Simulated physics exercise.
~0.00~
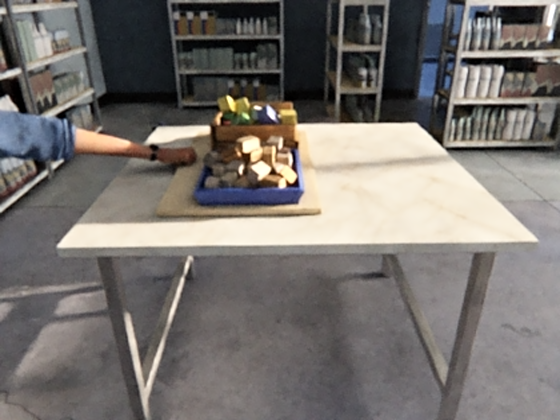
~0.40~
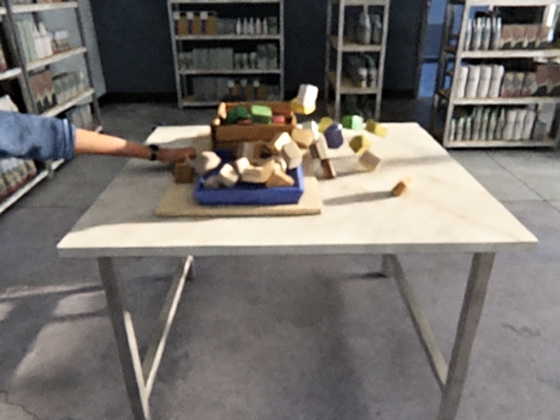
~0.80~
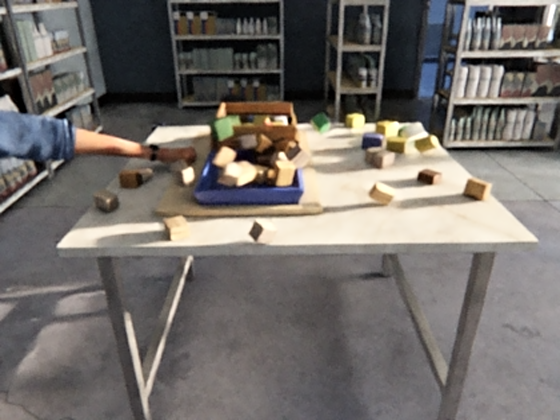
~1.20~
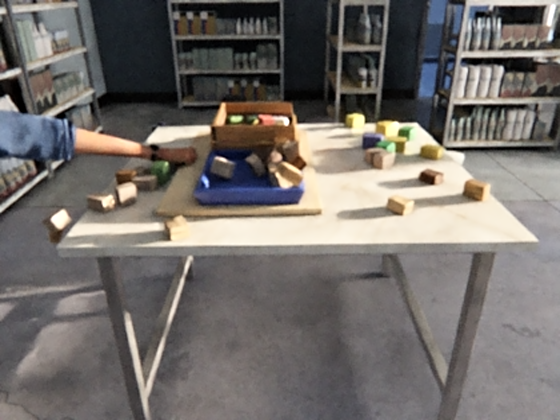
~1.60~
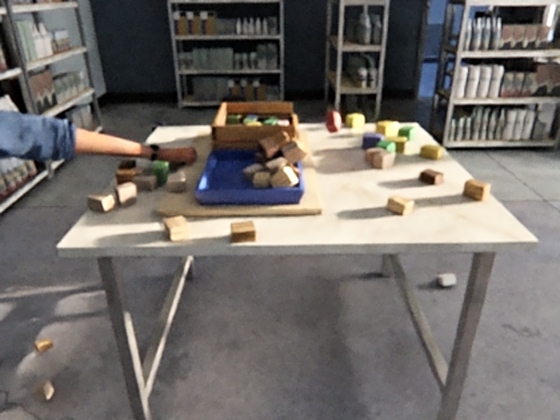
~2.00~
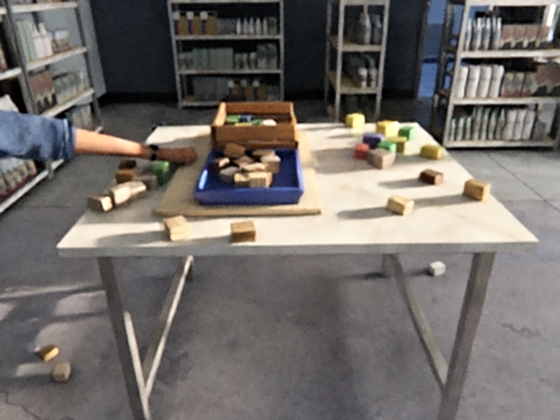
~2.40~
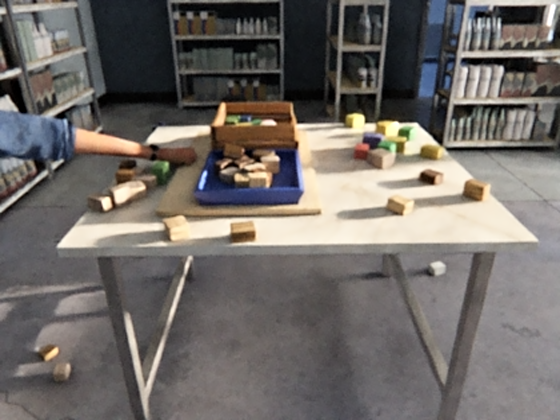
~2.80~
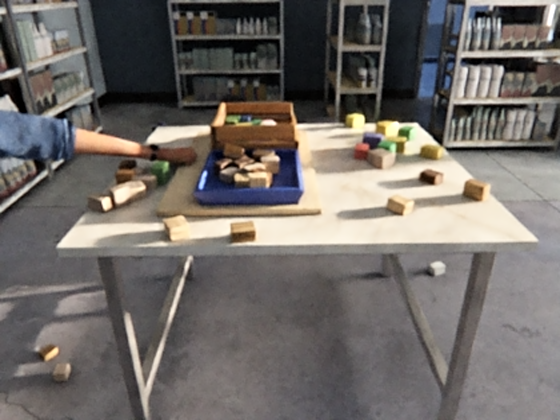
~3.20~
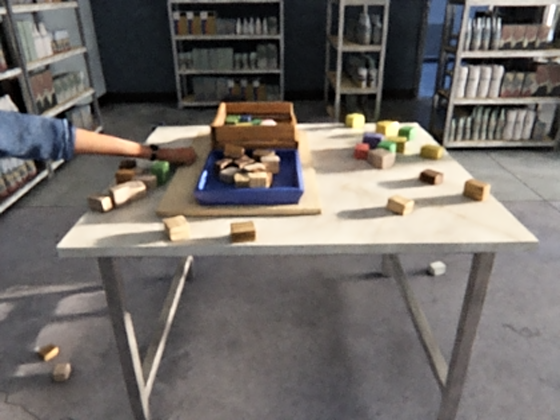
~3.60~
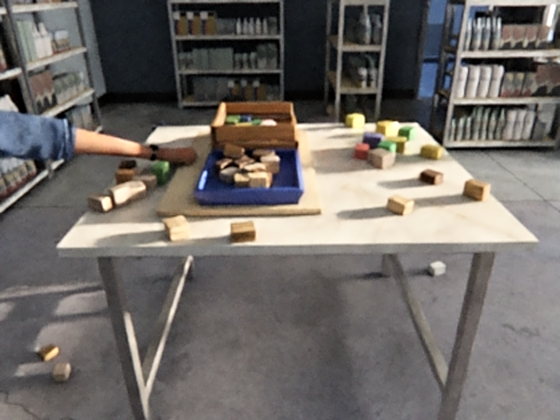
A worker's hand, in a denim sleeve, grips the left side of a board holding a wooden crate of coloured blocks behind a blue tray of plain wooden ones, on a pale table in a storeroom, seen from the front and slightly above. As the load is shaken, blocks leap up and spill mostly to the right. More tumble out to the left and front, and some drop off the table. The pieces then settle, leaving both containers partly filled, yellow and green blocks clustered at the right, wooden ones scattered around, and a few lying on the floor.
